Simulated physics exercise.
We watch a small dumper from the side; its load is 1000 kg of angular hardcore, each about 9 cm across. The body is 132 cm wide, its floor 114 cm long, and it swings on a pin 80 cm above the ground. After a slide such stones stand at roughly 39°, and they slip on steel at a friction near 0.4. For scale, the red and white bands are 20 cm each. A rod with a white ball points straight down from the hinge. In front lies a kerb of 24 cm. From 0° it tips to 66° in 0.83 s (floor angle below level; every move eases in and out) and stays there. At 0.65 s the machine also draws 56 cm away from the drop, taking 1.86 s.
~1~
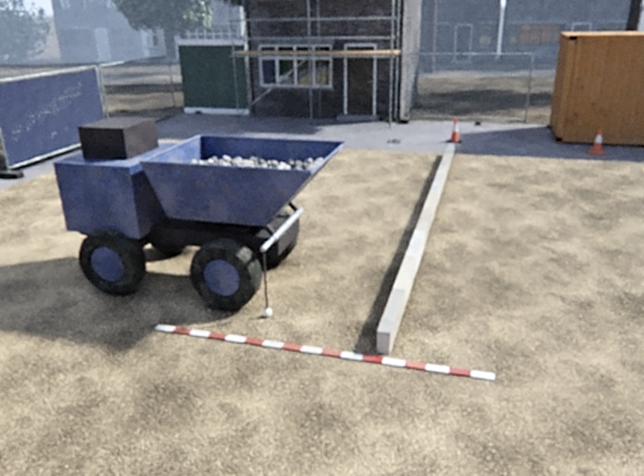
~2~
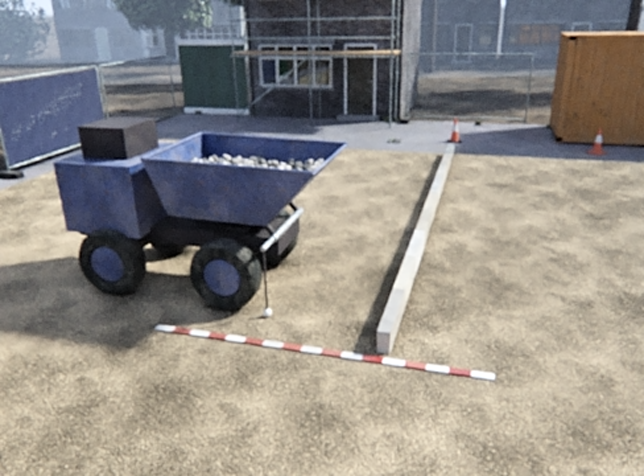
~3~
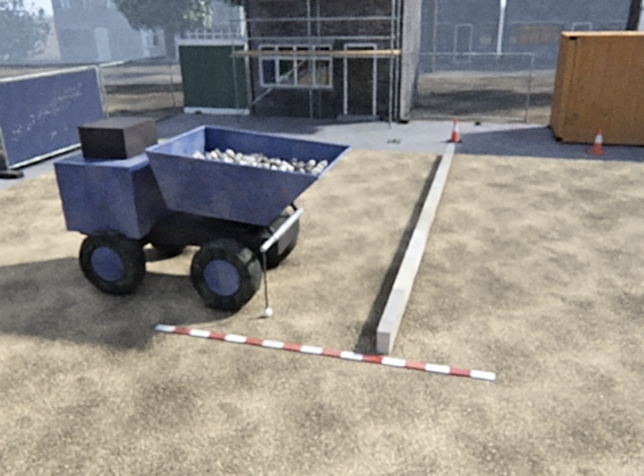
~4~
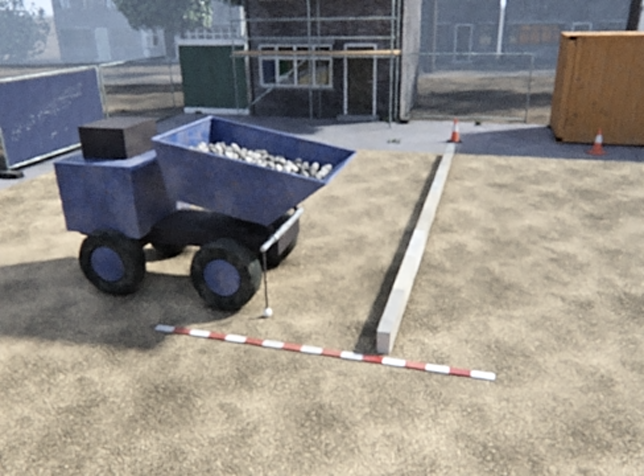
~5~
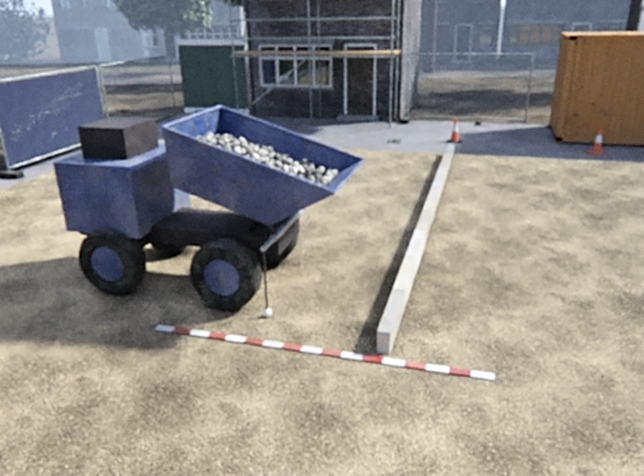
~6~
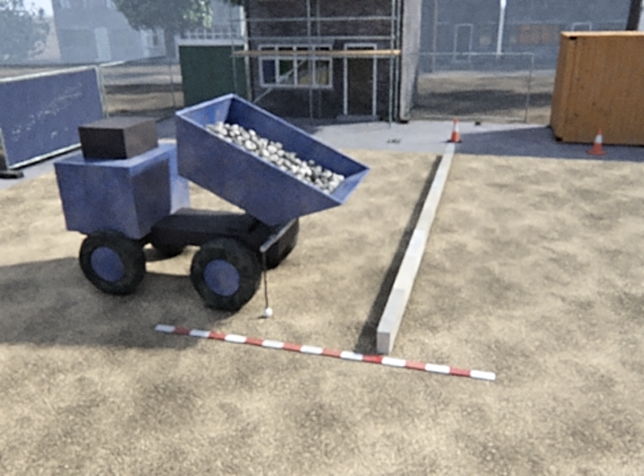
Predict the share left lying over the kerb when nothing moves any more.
Close to 30 in a hundred.
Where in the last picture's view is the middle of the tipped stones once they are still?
Near (383, 292).
A little later the floor is at 55°; 100 % in the body; the foremost stones are at (343, 223).
Then the floor is at 66°; 99 % in the body, 1 % on this side of the kerb; the foremost stones are at (376, 243).
Later still the floor is at 66°; 18 % in the body, 51 % on this side of the kerb, 31 % over the kerb; the foremost stones are at (597, 329).
In the end the floor is at 66°; 11 % in the body, 58 % on this side of the kerb, 31 % over the kerb; the foremost stones are at (597, 329).
